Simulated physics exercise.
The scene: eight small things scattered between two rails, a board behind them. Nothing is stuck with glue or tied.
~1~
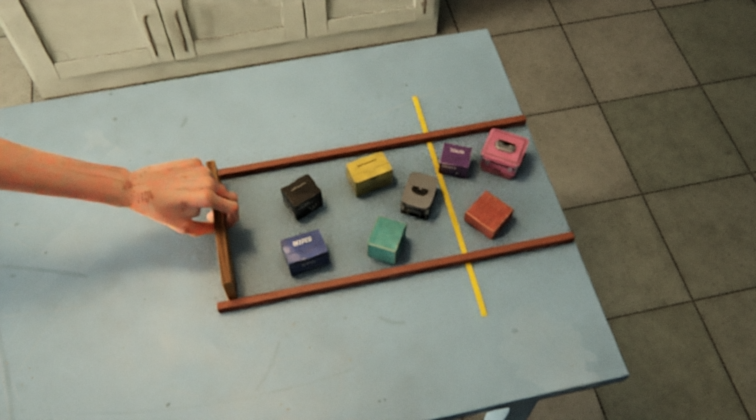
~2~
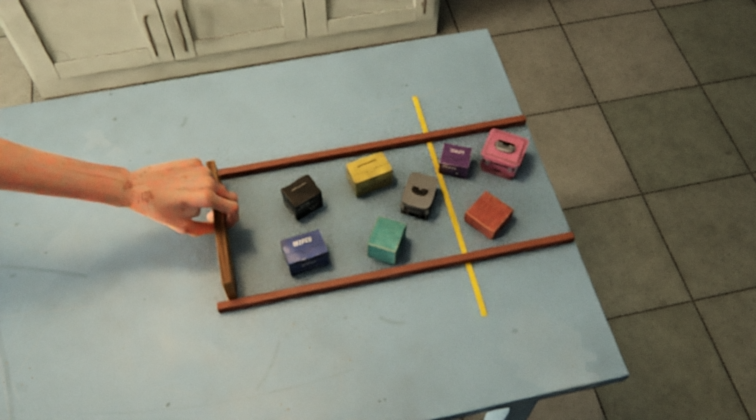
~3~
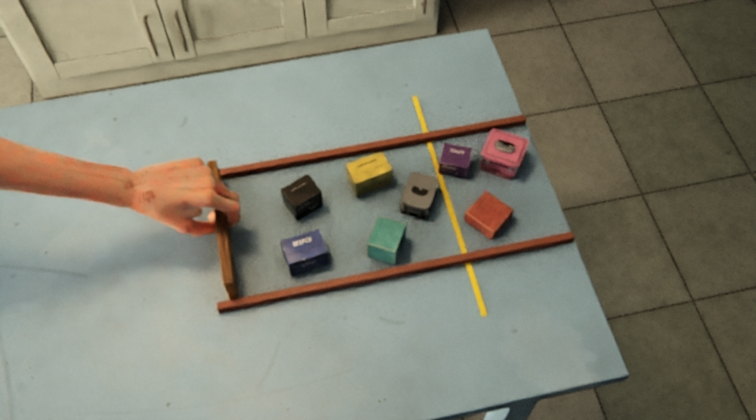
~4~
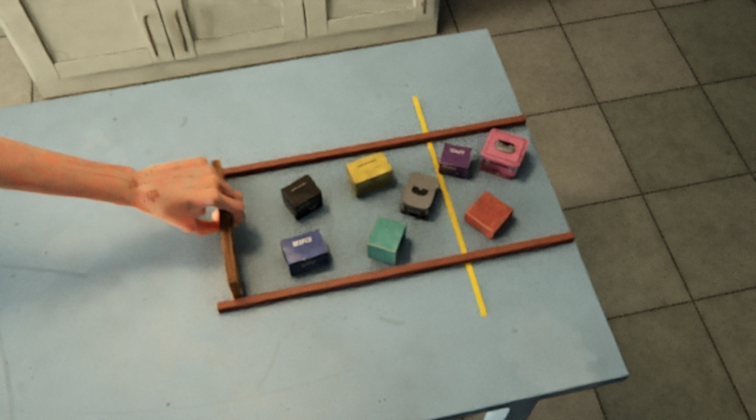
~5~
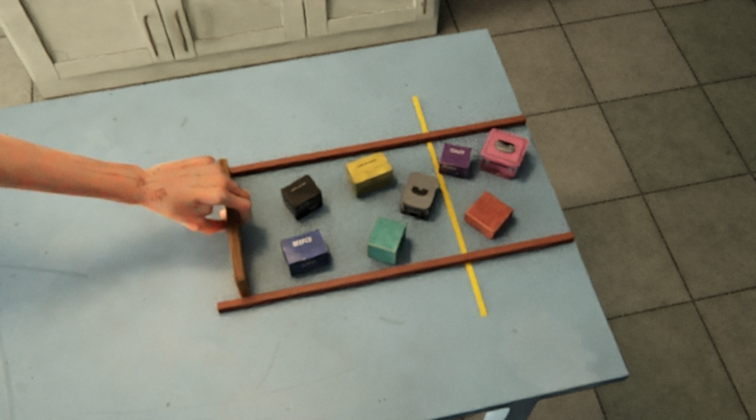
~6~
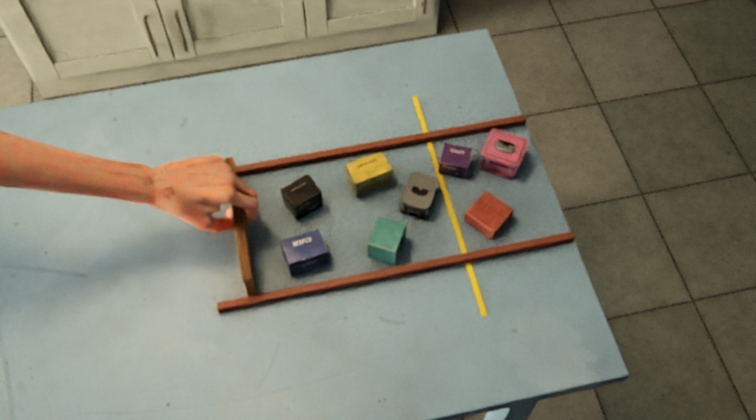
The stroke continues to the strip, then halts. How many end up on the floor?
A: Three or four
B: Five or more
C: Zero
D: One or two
C, zero.
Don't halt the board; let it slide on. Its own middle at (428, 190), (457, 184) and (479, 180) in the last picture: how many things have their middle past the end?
First 0, then 0, finally 2.
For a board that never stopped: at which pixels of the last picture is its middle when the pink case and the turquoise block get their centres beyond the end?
(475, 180) and (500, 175), more or less.
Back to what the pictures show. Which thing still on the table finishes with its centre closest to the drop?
Result: Red block.
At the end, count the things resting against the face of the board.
It touches 3.
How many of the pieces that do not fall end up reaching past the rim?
The count is 0.
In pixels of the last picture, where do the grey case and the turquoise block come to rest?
In the last view, the middles sit near (492, 187) and near (512, 215).
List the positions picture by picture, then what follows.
In the first frame, pink case (504, 154); red block (489, 215); purple box (455, 161); board (221, 229); tape (447, 197).
In the second frame, red block (489, 215); yellow box (369, 174).
In the third frame, purple box (455, 161); board (223, 229).
In the fourth frame, pink case (504, 154); turquoise block (387, 240).
In the fifth frame, red block (489, 215); grey case (419, 196).
In the sixth frame, pink case (504, 154); red block (489, 215); purple box (455, 161); board (241, 225); tape (447, 197).
Soon after, none off yet; pink case at rest near (504, 154); red block at rest near (489, 215); purple box at rest near (455, 161).
At rest, the number that fall off is zero.
